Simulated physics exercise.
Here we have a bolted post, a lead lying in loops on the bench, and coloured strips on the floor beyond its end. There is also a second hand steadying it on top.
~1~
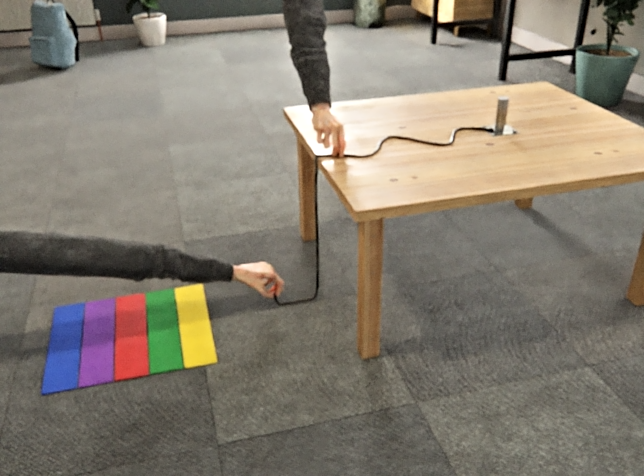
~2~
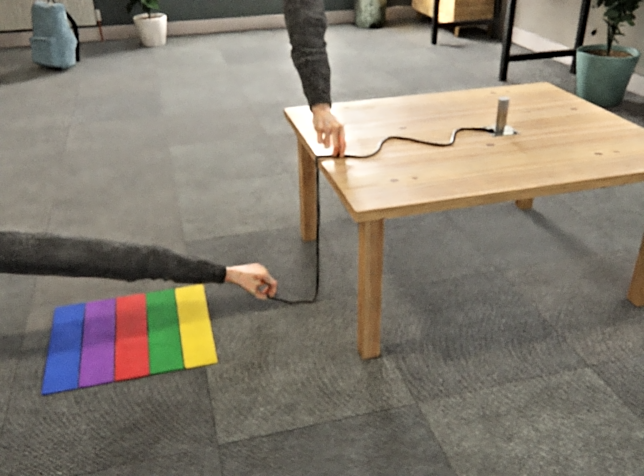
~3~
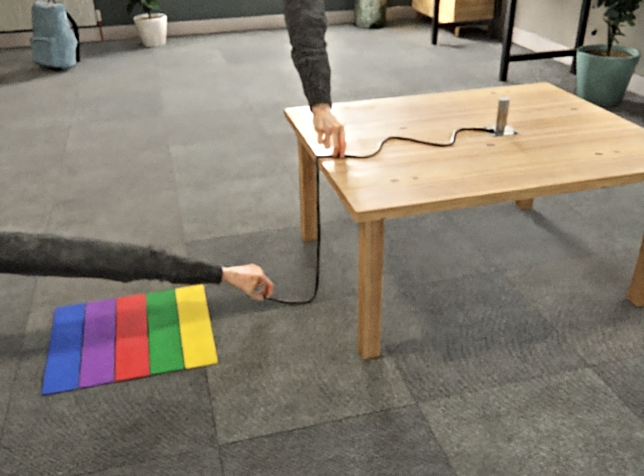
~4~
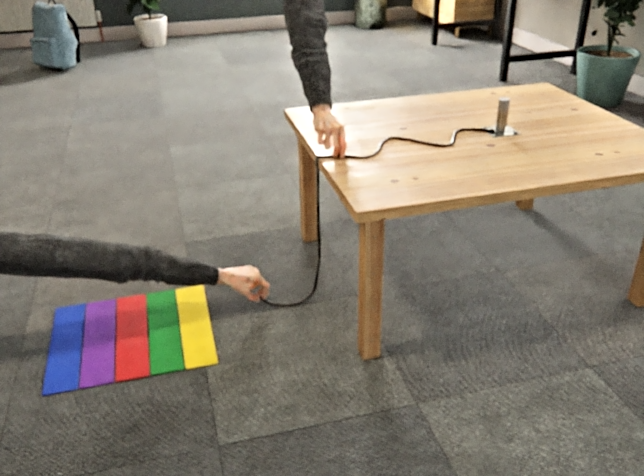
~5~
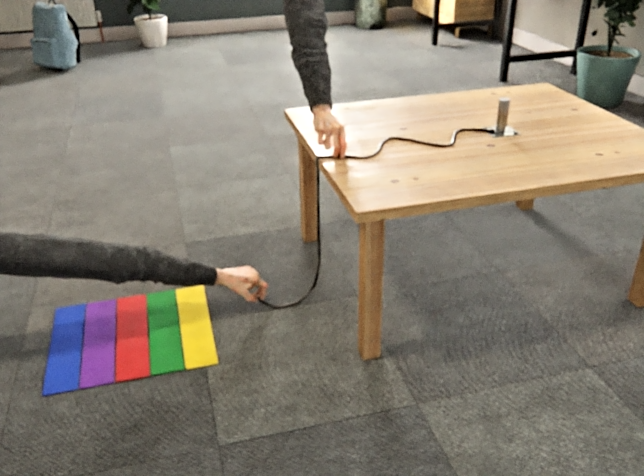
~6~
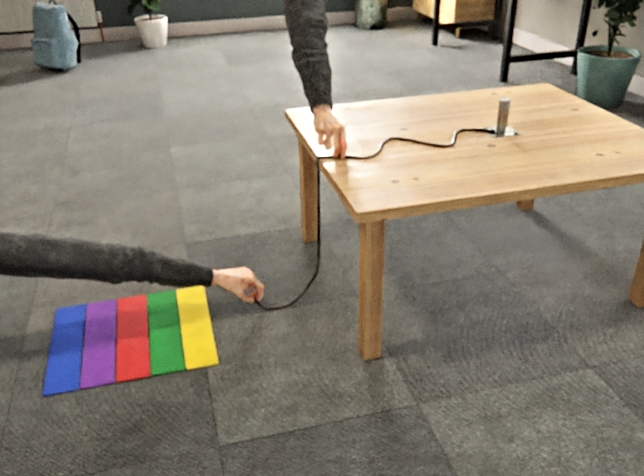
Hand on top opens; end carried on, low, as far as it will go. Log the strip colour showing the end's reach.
Reach: Purple strip.
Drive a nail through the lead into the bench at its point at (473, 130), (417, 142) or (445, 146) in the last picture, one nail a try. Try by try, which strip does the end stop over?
Try by try: Purple, then red, then red.
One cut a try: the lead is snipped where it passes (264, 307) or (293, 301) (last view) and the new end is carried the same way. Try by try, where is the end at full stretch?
Pixel positions, in order: (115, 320), (160, 315).
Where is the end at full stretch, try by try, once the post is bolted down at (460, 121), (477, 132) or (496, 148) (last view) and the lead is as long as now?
Places per try: (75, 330); (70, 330); (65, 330).
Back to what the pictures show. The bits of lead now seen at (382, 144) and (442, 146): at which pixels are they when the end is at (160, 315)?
They sit at (346, 153) and (415, 143), in that order.
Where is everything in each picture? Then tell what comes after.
In the first frame, end (275, 295); yellow (199, 349); green (165, 355); red (131, 361); purple (97, 367); blue (61, 373).
In the second frame, end (268, 296); lead through (461, 129) (424, 143) (378, 149) (317, 163) (318, 226) (317, 288).
In the third frame, end (264, 297).
In the fourth frame, end (261, 298); lead through (462, 130) (424, 143) (379, 150) (318, 163) (319, 227) (315, 288).
In the fifth frame, end (259, 299).
In the sixth frame, end (255, 299); lead through (462, 130) (425, 144) (379, 150) (318, 164) (319, 227) (307, 287).
A little later, end near (160, 315); over green.
Next, end near (121, 322); over red.
When it is tight, end near (97, 326); over purple. The purple one.
